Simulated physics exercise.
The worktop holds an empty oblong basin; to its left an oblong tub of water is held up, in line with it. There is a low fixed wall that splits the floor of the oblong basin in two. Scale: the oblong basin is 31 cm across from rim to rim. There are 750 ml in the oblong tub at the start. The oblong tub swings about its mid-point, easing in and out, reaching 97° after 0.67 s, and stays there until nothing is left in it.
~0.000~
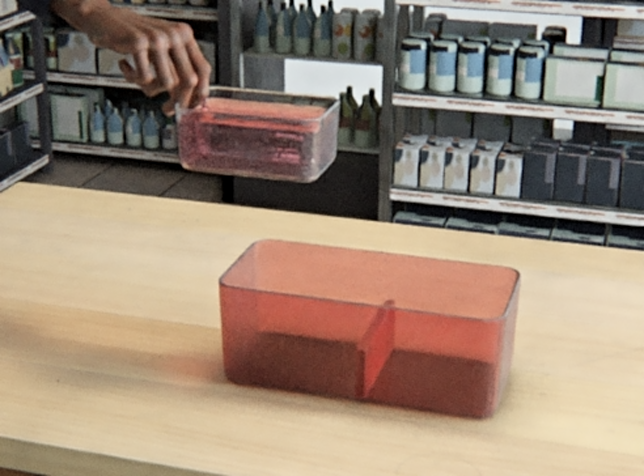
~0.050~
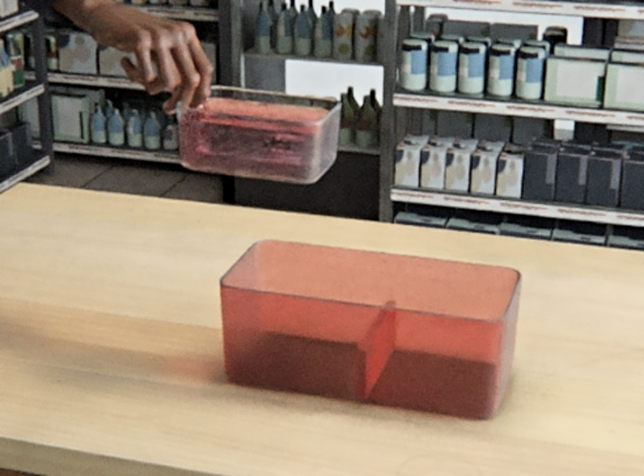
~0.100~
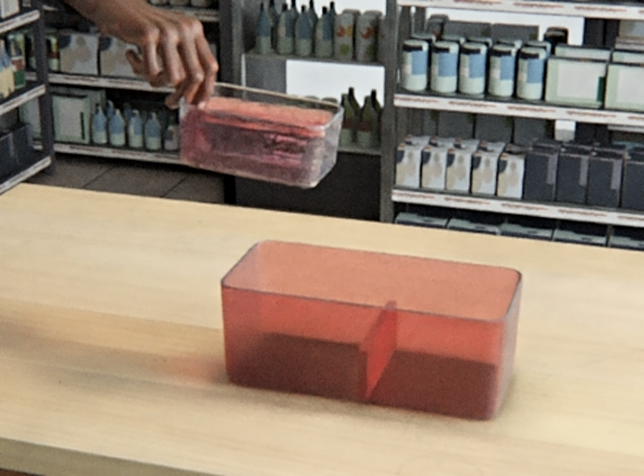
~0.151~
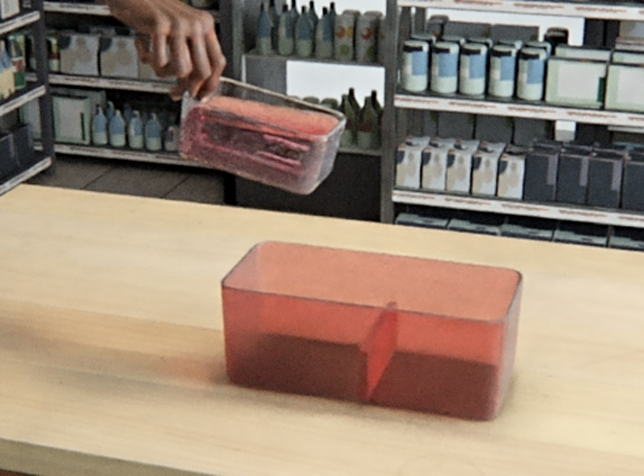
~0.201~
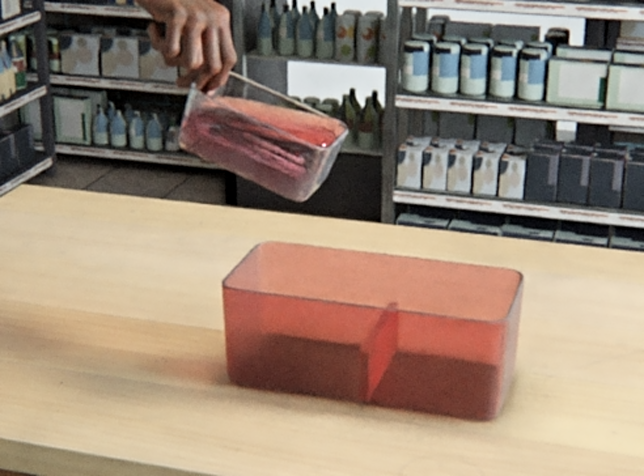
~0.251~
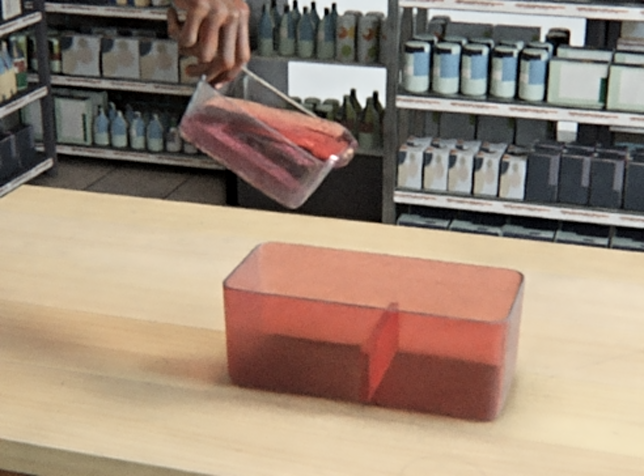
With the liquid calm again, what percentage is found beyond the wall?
Beyond the wall there is roughly 56 percent.
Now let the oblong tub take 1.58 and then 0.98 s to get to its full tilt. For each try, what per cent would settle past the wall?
About 65 %, then about 65 %.
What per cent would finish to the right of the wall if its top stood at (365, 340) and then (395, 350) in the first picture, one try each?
I'd put it at about 65 per cent for the first and about 40 per cent for the second.
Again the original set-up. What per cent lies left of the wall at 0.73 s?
I'd put it at close to 28 %.
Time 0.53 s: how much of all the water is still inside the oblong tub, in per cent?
Some 18 % of it is still there.
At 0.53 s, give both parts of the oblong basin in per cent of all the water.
Left roughly 3, right roughly 32.
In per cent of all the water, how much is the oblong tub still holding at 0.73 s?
Close to 4 in a hundred.
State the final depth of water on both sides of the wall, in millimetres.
Roughly 14 mm on the left side and 22 mm on the right side.
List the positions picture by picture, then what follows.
In the first picture, tilt 0°; pouring edge (330, 111); surface from (192, 106) to (329, 118); the oblong basin's rim runs from (237, 262) to (513, 296); the wall's top is at (377, 325).
In the second picture, tilt 1°; pouring edge (331, 114); surface from (194, 106) to (330, 119).
In the third picture, tilt 5°; pouring edge (334, 120); surface from (197, 105) to (333, 122).
In the fourth picture, tilt 12°; pouring edge (336, 129); surface from (198, 104) to (336, 126).
In the fifth picture, tilt 20°; pouring edge (338, 141); surface from (199, 104) to (338, 133); 2 per cent is over the edge.
In the sixth picture, tilt 30°; pouring edge (338, 154); surface from (199, 104) to (330, 140); 7 per cent is over the edge.
By 0.53 s the tilt is 86° and 18 per cent is still to pour, 3 is left of the wall and 32 right of it.
By 0.73 s the tilt is 97° and 4 per cent is still to pour, 29 is left of the wall and 58 right of it.
By 0.94 s the tilt is 97° and 1 per cent is still to pour, 35 is left of the wall and 56 right of it.
By 1.17 s the tilt is 97° and 0 per cent is still to pour, 37 is left of the wall and 56 right of it.
At rest 37 per cent lies left of the wall, 56 right of it and 7 outside.
